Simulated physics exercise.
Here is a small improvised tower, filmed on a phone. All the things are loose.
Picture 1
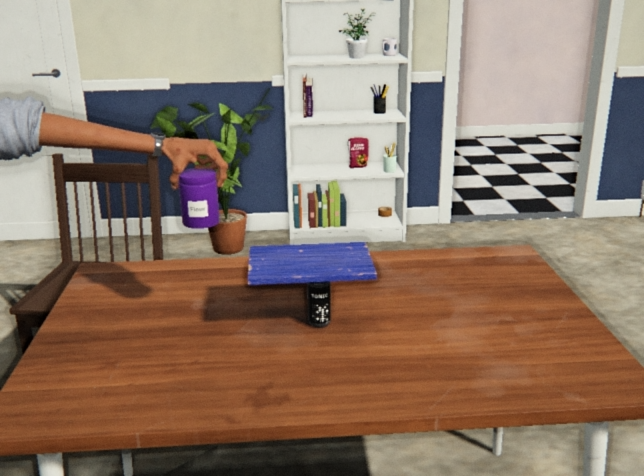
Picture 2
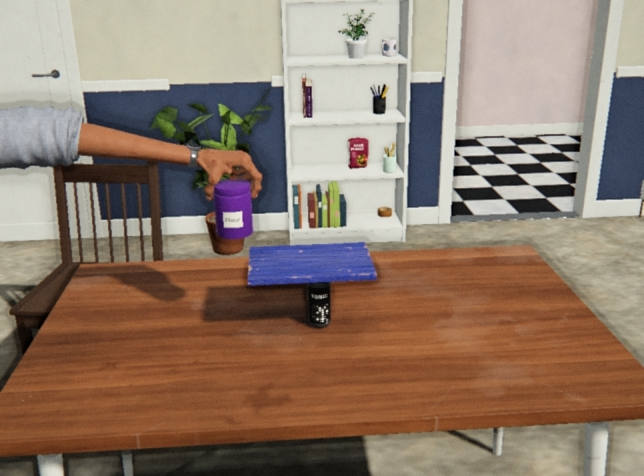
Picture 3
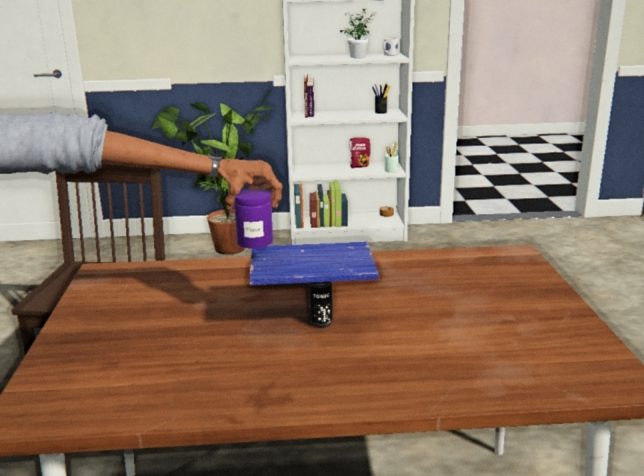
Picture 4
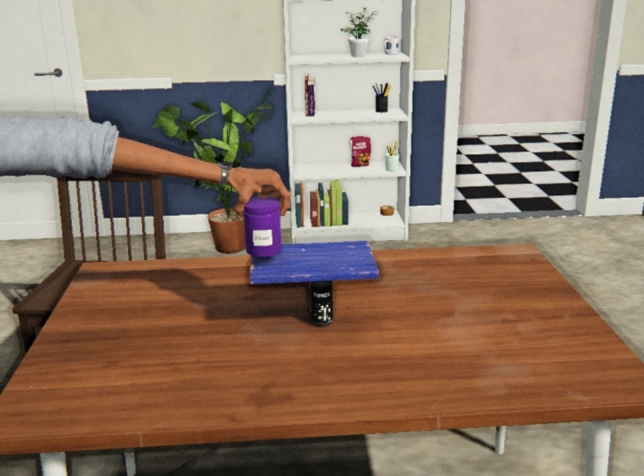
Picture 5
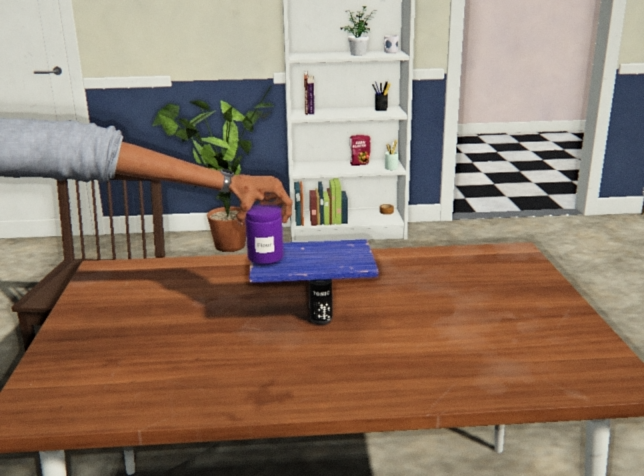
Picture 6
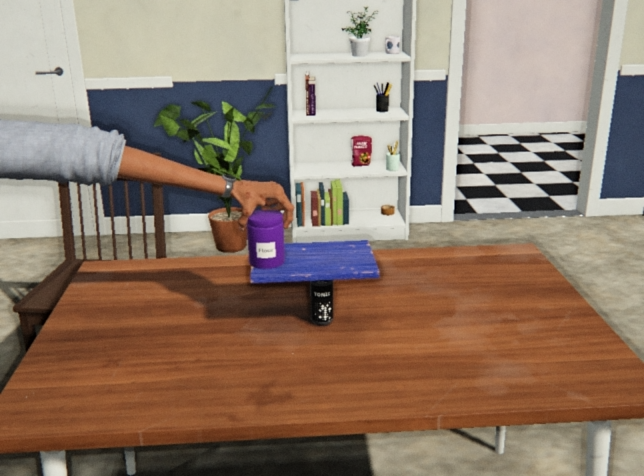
In a room with a bookshelf and a potted plant, a blue board rests across a small black can on a wooden table. A hand reaching in from the left carries a purple jar rightward, then lowers it onto the board's left end, fingers still gripping the top.
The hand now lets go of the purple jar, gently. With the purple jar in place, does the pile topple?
Yes, it topples.
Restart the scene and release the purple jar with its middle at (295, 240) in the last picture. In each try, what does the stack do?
Topples.
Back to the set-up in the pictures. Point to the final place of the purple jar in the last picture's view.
Close to pixel (214, 318).
Then, 0.30 s past the last view, purple jar now fallen; blue board rocked 48° from its first pose.
Then, 0.40 s past the last view, blue board on its side.
Then, 0.60 s past the last view, purple jar resting near (214, 318).
Then, 0.80 s past the last view, blue board now fallen.
Finally, fallen, purple jar and blue board; black can still in place. Final places as the last picture's camera would see them, purple jar near (214, 319). The stack gives way.
